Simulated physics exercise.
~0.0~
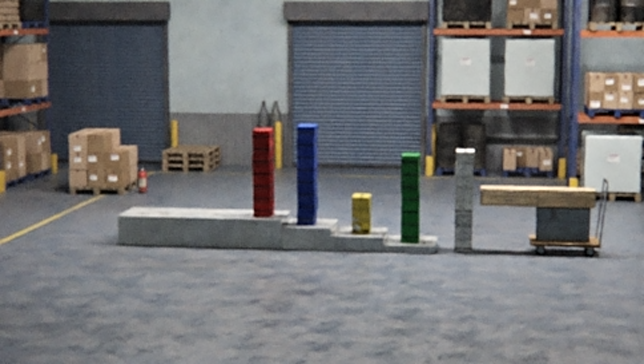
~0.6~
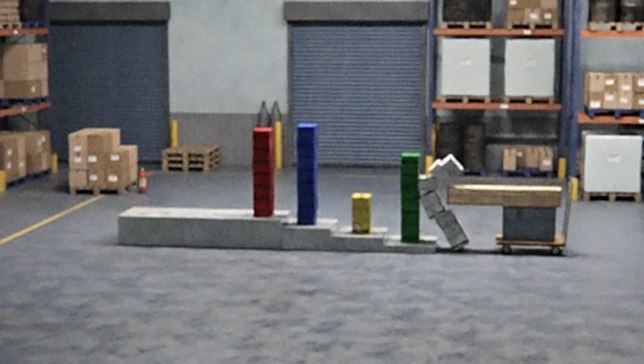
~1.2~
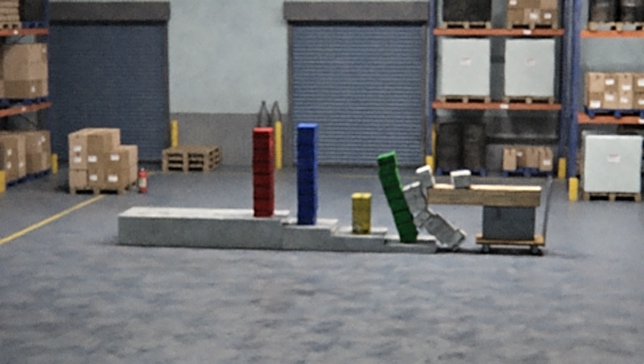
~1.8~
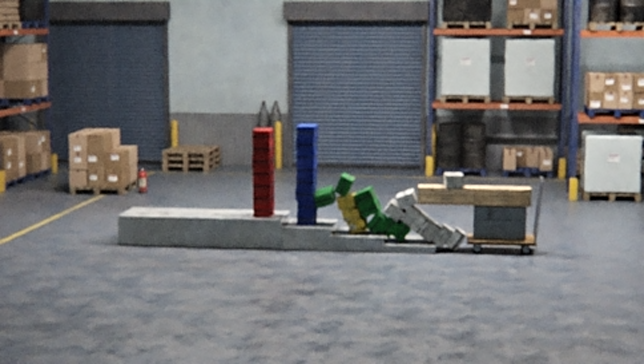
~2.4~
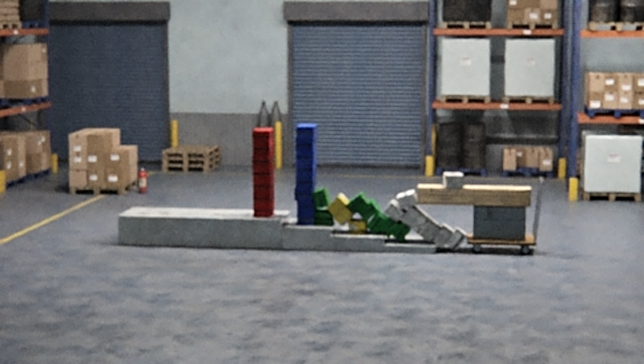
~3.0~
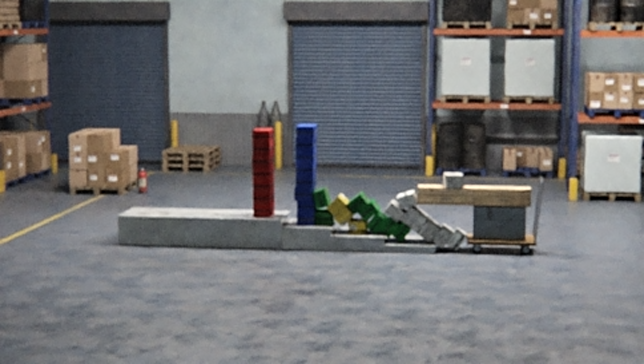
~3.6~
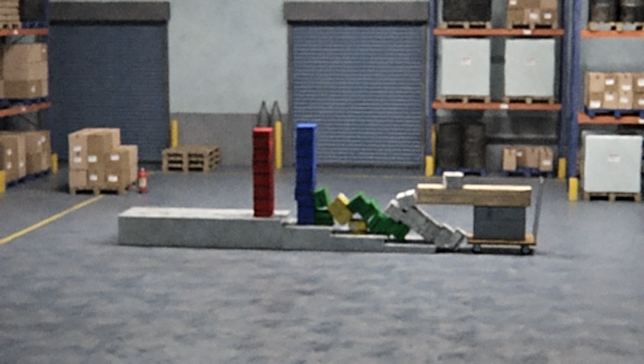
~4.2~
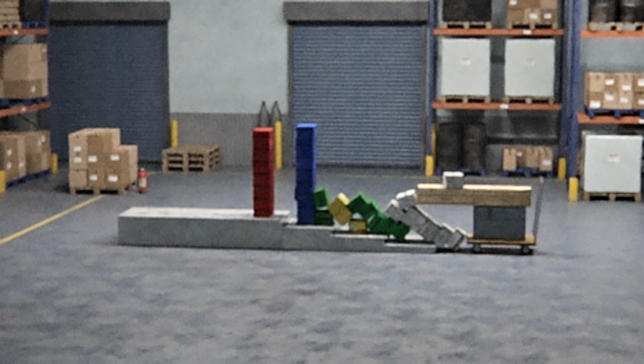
In a warehouse with shuttered doors and stocked racks, single columns of red, blue, yellow, green and pale parcels stand on low grey steps that rise to the left. A trolley carrying a long beam rolls in from the right with no one holding it, and the beam knocks into the pale column, which buckles and topples leftward against the green one. The green column leans, then collapses over the short yellow stack, and its upper parcels tumble to the foot of the blue column. The trolley stops beside the slumped pale parcels, one resting on its beam. Everything settles, with the blue and red columns still upright.
